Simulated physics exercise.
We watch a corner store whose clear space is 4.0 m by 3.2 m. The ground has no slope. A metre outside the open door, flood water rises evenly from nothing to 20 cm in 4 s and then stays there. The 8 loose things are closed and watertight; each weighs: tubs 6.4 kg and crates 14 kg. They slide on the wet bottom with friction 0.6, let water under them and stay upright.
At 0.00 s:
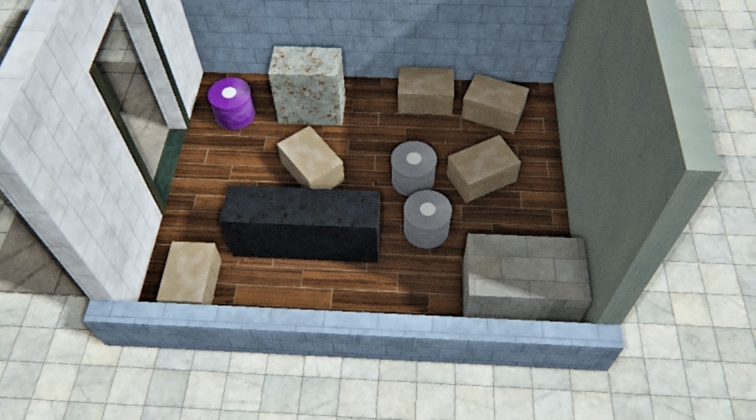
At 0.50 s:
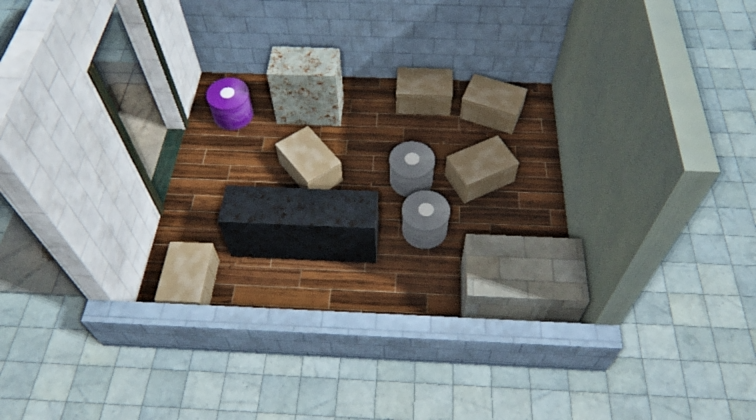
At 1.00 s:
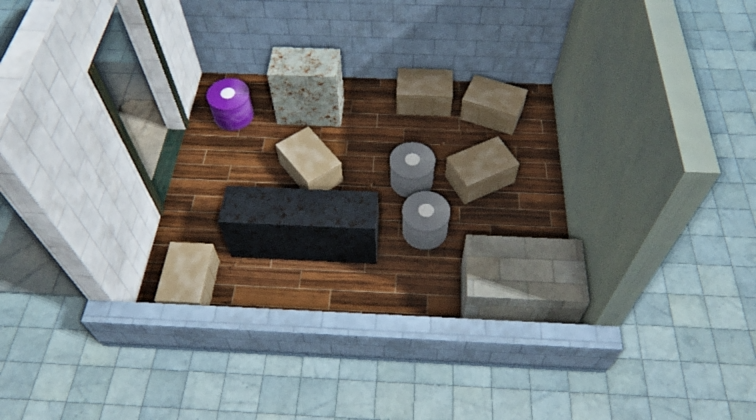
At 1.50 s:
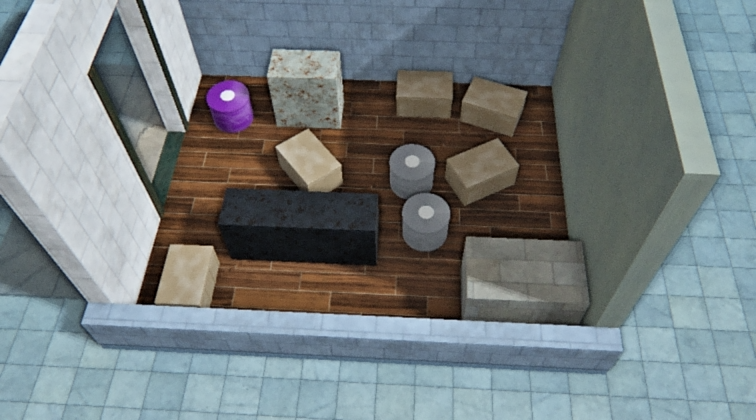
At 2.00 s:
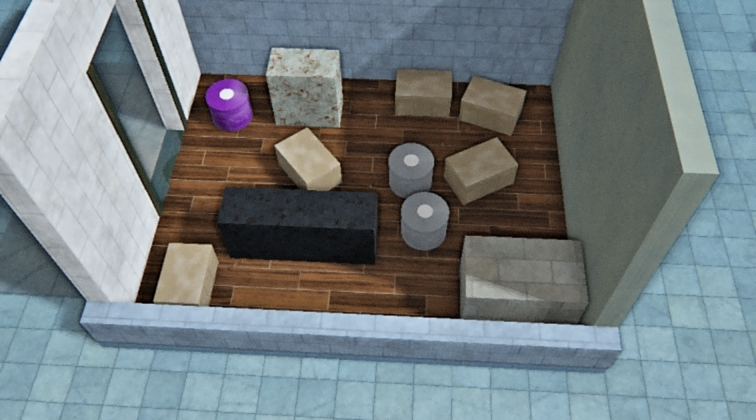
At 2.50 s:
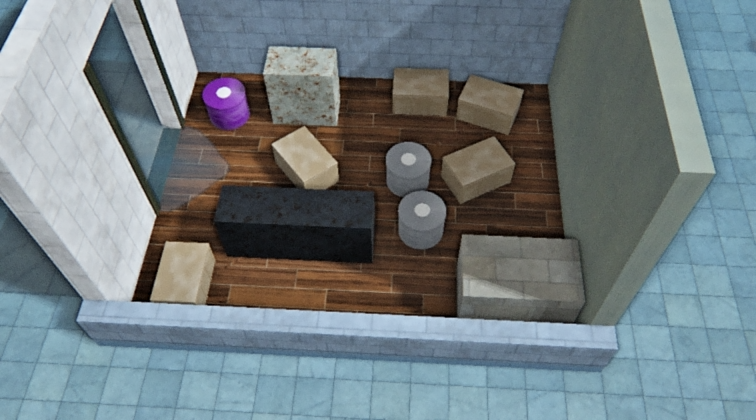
In a small corner store with scattered crates, grey tubs and a purple tub, nothing inside shifted as the ground outside turned bluer, then a clear sheet of water slid in through the left doorway.
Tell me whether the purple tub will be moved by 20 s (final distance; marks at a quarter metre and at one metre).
The purple tub gets carried off.
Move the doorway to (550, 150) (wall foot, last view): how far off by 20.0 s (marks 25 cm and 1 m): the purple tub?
In that case the purple tub ends far away.
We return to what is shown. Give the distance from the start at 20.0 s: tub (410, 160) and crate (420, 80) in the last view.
In that order: 50 cm, 200 cm.
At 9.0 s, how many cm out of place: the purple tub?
About 20 cm.
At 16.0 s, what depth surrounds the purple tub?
Roughly 14 cm.
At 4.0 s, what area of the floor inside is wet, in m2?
About 2.5 m2.
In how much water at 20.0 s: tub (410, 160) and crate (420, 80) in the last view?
Roughly 18 and 21 cm.
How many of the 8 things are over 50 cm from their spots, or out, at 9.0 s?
By then 4.
After 4.0 s the purple tub is near (224, 92), 0.0 m from its start, aground; 0 afloat.
After 9.0 s the purple tub is near (226, 77), 0.2 m from its start, afloat; 7 afloat.
After 16.0 s the purple tub is near (416, 218), 2.6 m from its start, afloat; 8 afloat.
After 20.0 s the purple tub is near (183, 210), 1.6 m from its start, afloat; 8 afloat.
